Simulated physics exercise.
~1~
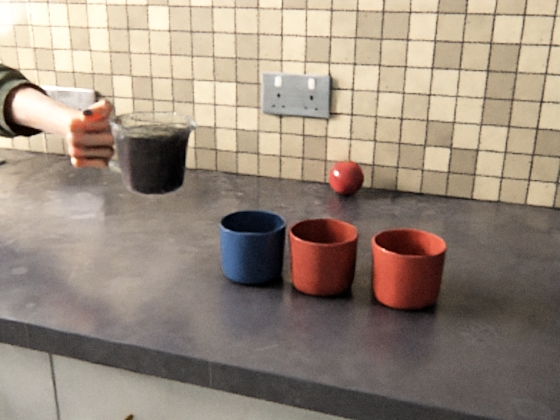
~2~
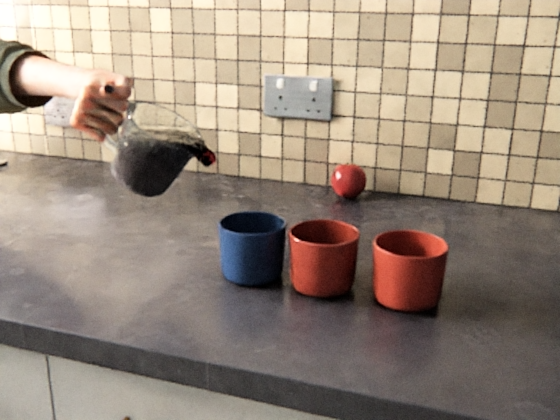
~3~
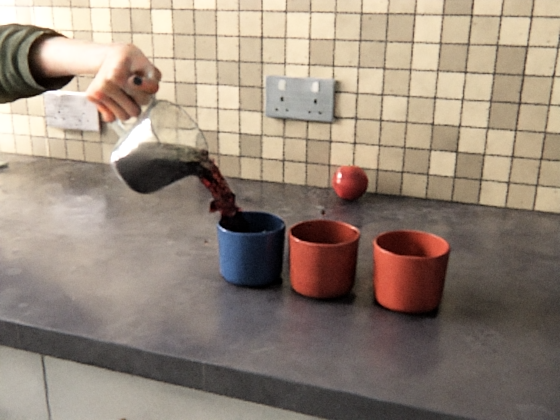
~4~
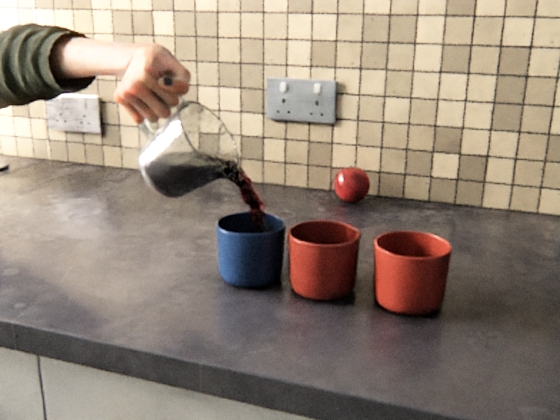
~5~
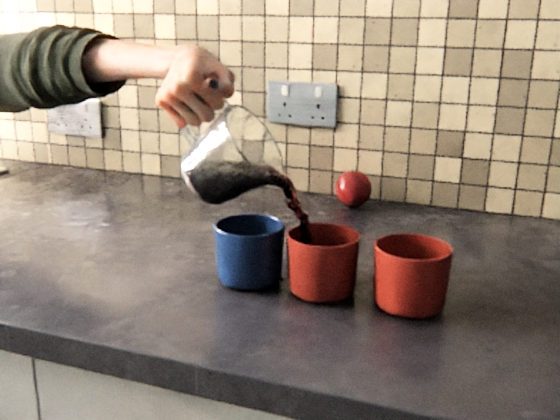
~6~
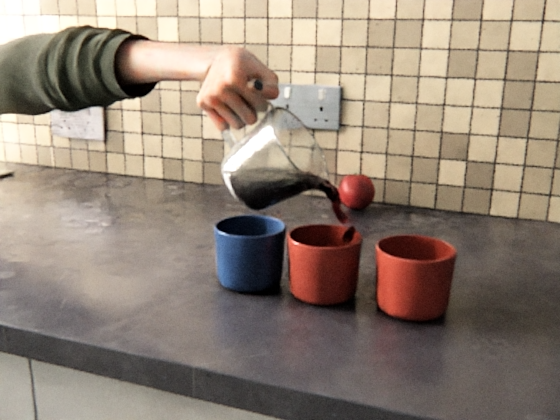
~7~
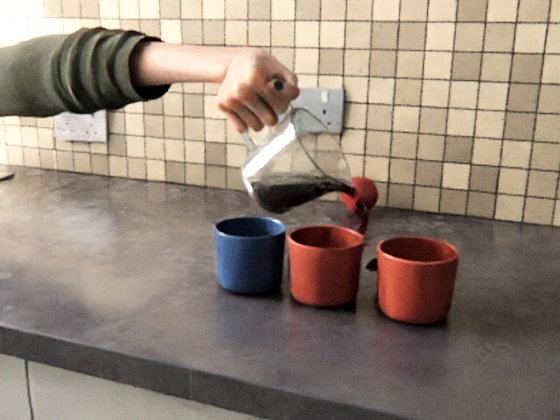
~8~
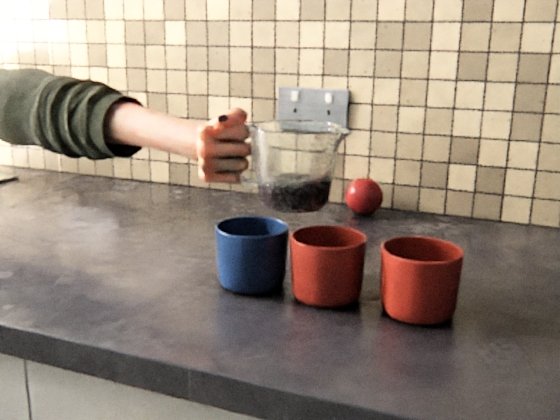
A hand in a dark green sleeve holds a clear jug of dark red wine at the left, above a grey worktop seen from the front and slightly above. A blue mug and two red mugs stand in a row, with a red ball and a wall socket behind them against beige tiles. The hand tips the jug and wine streams into the blue mug. Still pouring, it moves rightwards over the middle red mug and on towards the gap before the last one. Finally the jug is turned upright above the mugs, with some wine left inside.
